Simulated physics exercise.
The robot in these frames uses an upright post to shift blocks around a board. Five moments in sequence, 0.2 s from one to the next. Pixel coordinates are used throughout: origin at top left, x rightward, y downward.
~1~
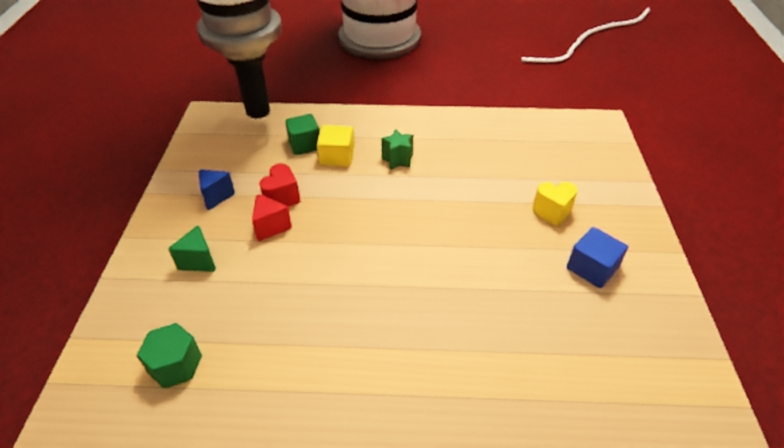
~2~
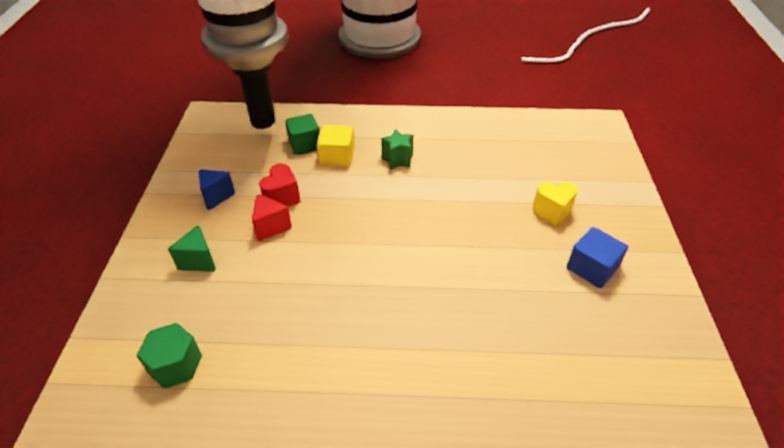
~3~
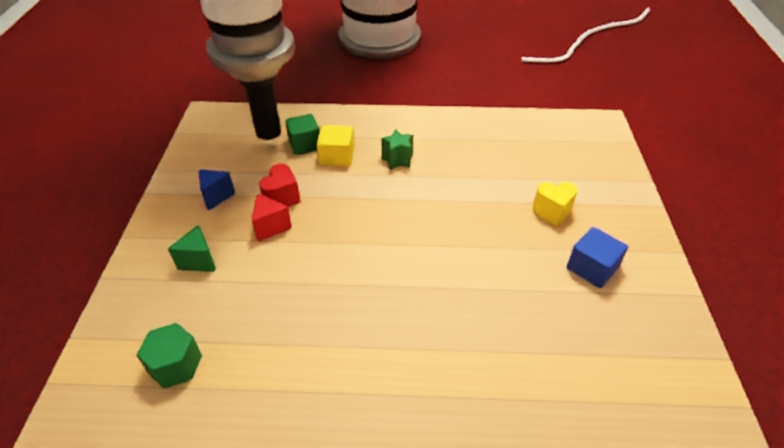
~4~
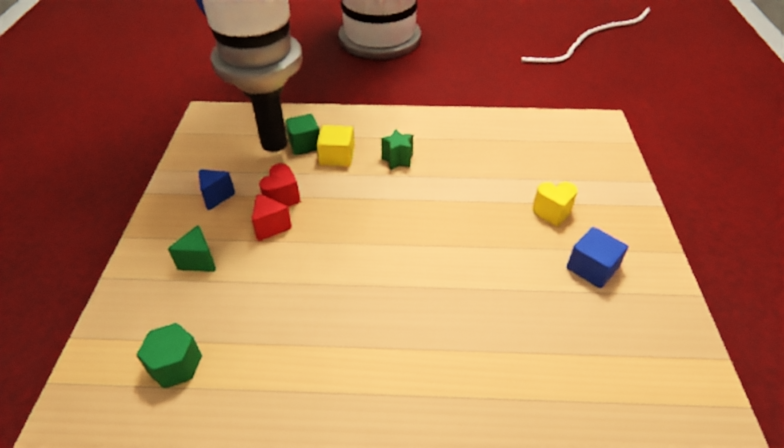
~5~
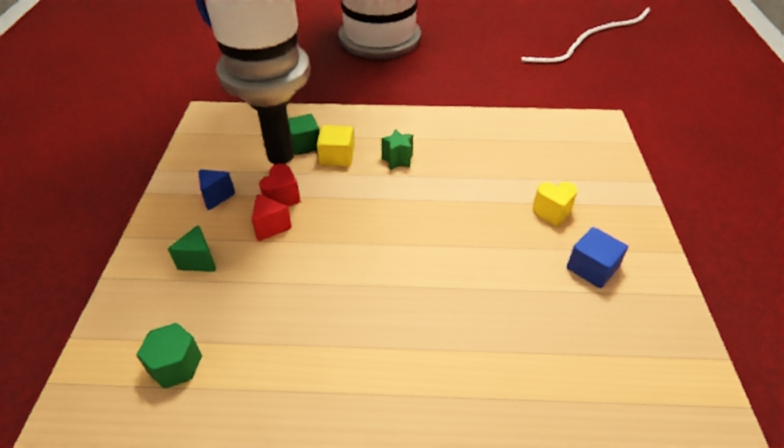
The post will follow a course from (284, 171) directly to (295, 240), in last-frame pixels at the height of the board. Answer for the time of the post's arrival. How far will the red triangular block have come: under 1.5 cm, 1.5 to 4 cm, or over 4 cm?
It moves more than 4 cm.
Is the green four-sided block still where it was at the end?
Yes, that is how it ends up.
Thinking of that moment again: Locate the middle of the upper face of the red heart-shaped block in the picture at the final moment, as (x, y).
Around (262, 238).
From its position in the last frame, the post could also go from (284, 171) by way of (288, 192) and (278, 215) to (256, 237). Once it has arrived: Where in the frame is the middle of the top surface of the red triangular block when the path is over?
It is at (227, 269).
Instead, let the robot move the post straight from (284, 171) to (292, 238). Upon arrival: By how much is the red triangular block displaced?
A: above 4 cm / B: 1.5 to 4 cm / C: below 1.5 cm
The correct letter is A.
The first path, step by step. One third of the way, post at (285, 179); red triangular block at (261, 215), turned 30° anticlockwise; red heart-shaped block at (273, 195), turned 25° clockwise.
Two thirds of the way, post at (289, 202); red triangular block at (244, 235); red heart-shaped block at (268, 218), turned 50° clockwise.
At the end, post at (292, 227); red triangular block at (232, 244), turned 35° clockwise; red heart-shaped block at (262, 238), turned 90° clockwise; green four-sided block not moved.
